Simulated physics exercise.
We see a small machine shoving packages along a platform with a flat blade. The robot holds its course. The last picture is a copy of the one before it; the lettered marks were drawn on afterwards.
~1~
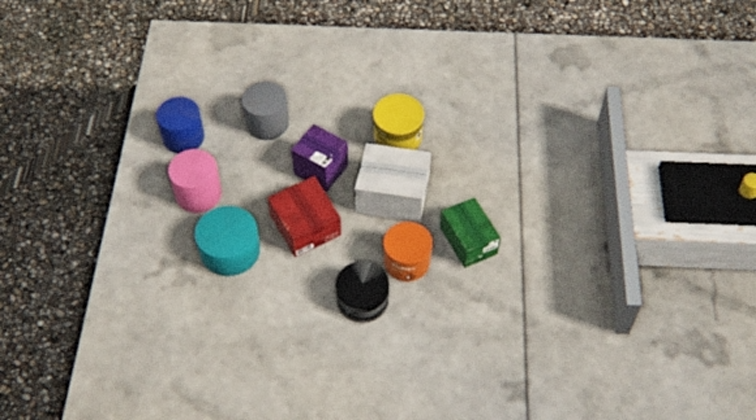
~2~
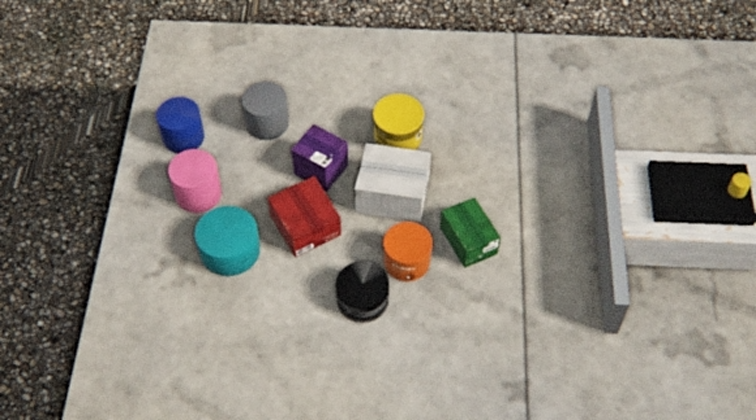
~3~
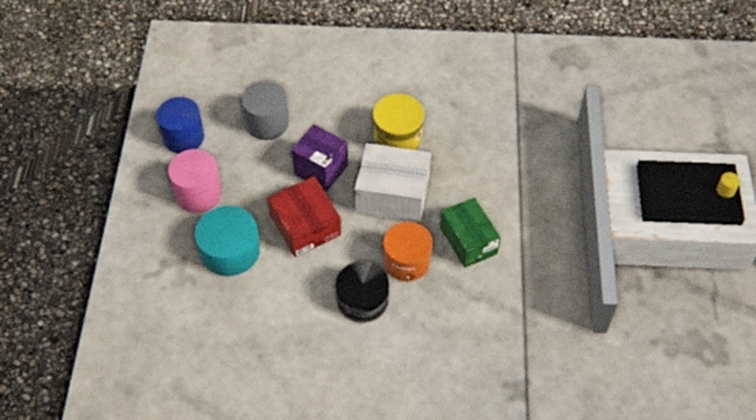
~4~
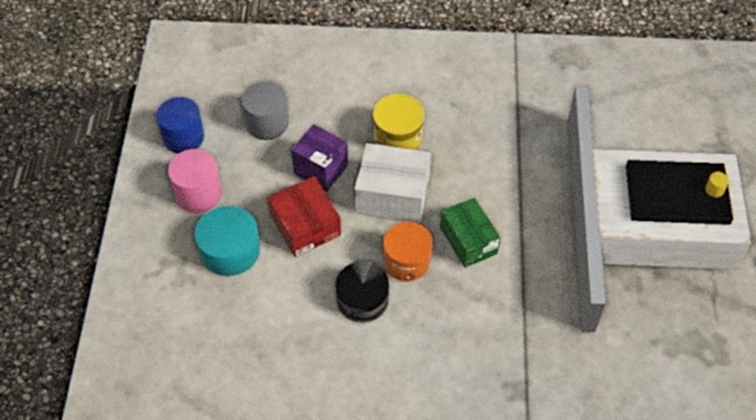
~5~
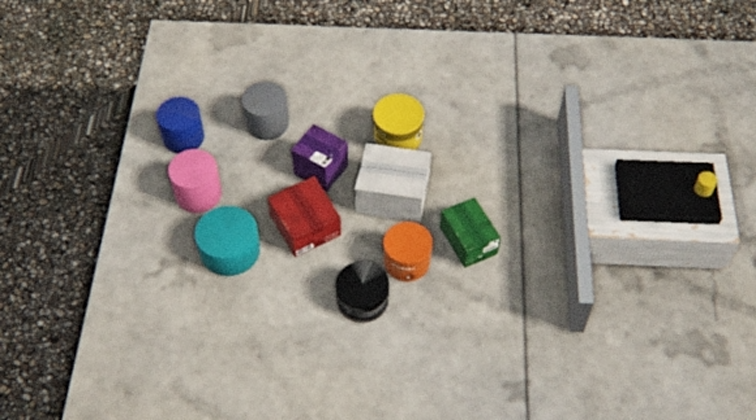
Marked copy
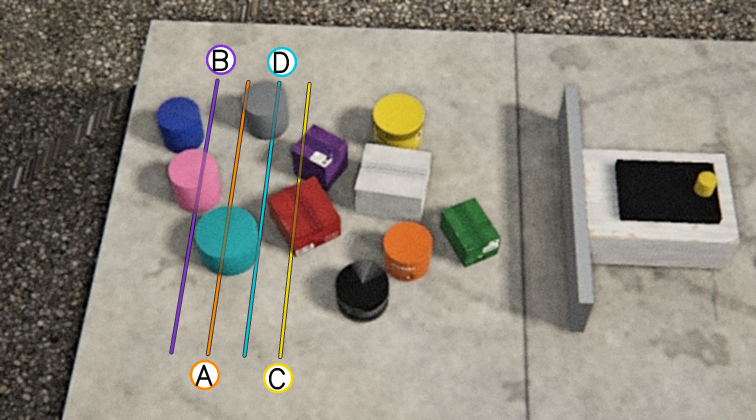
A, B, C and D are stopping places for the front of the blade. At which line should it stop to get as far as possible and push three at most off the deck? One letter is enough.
As far as mark B.
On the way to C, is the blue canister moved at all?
No.
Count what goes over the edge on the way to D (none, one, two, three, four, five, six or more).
In all, none.
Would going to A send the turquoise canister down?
No.
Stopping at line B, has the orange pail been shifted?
Yes.
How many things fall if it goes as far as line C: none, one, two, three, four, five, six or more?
In all, none.
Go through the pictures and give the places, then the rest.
Blue canister (181, 125); black canister (363, 292); yellow pail (398, 126), in the first frame.
Robot (694, 191); green parcel (470, 233), in the second frame.
Robot (682, 191); orange pail (407, 252), in the third frame.
Robot (671, 190); turquoise canister (228, 241), in the fourth frame.
Robot (660, 190); grey canister (266, 111); red box (305, 216); blue canister (181, 125), in the fifth frame.
On the copy, A at (230, 206); B at (196, 205); C at (296, 209); D at (263, 208).
On B. First, robot (520, 184); black canister (356, 301); orange pail (379, 261).
Then, robot (382, 179); pink canister (189, 178); turquoise canister (178, 257).
Finally, robot (275, 175); blue canister over the edge; pink canister over the edge; two fallen.
By contrast, A is within the limit but short; C is within the limit but short; D is within the limit but short.
